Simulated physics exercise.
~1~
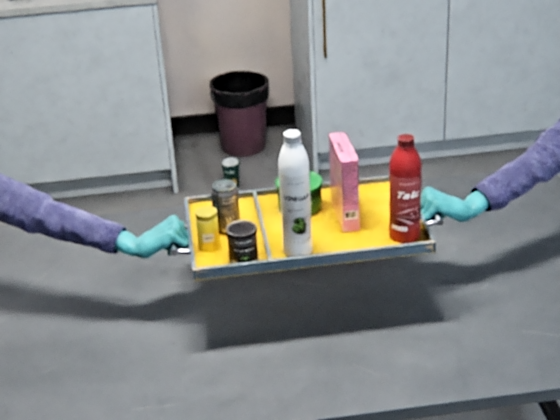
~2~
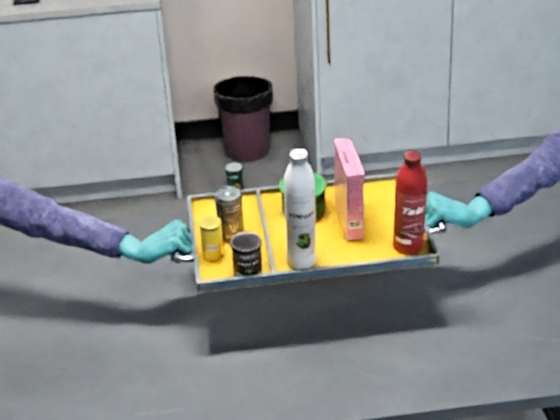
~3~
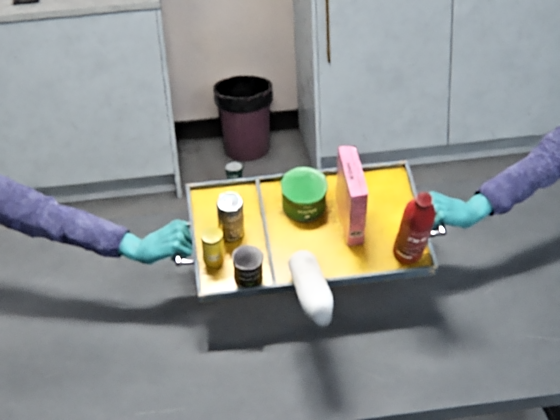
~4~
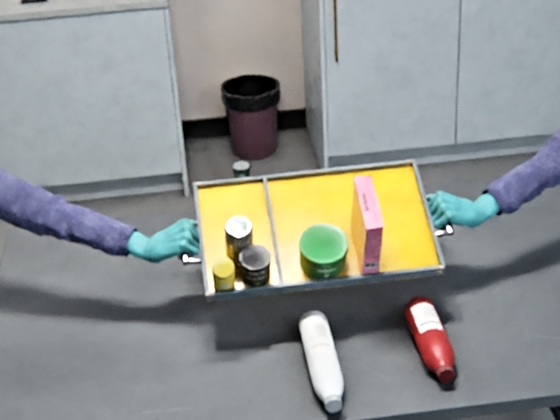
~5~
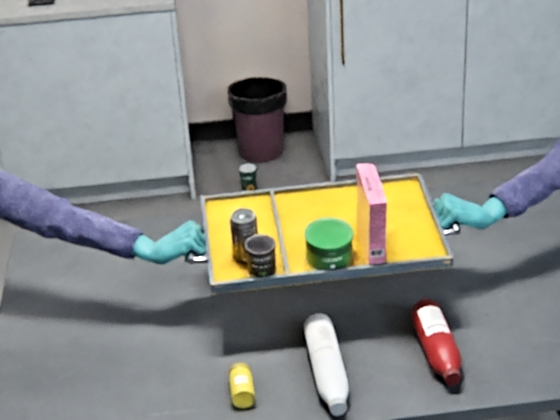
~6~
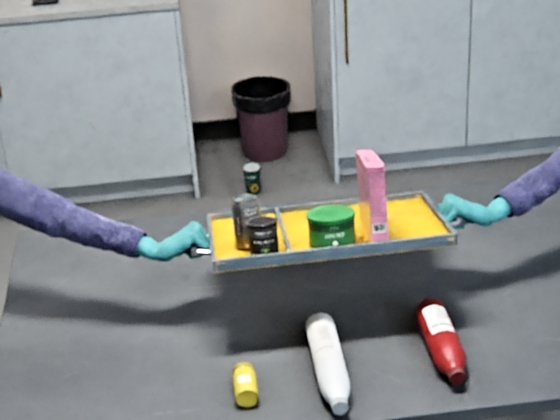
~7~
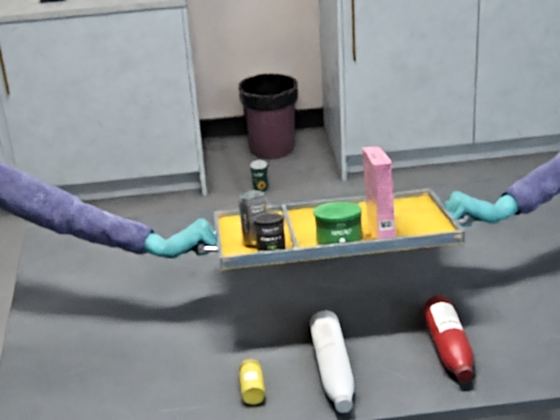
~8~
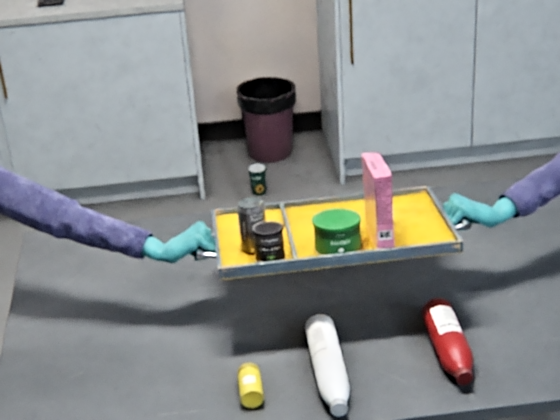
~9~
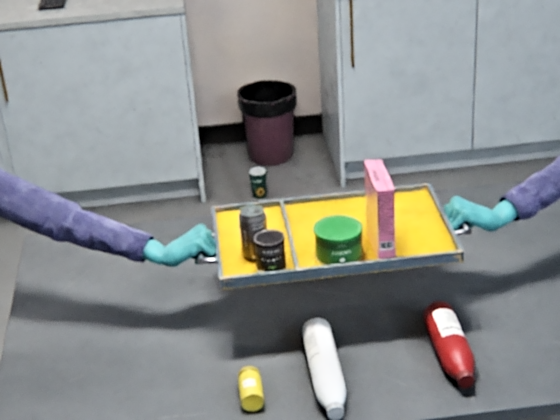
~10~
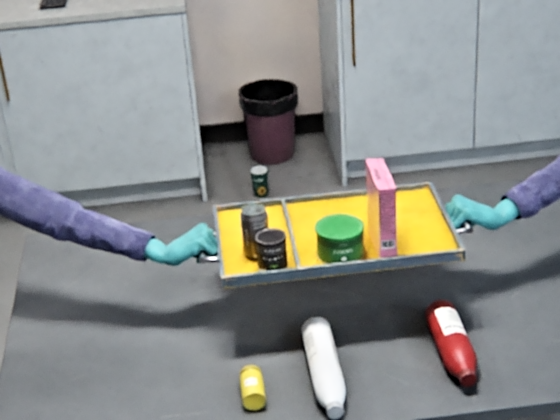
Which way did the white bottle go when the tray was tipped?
The white bottle went down, toppling off the near edge of the tray and ending up on its side below it.
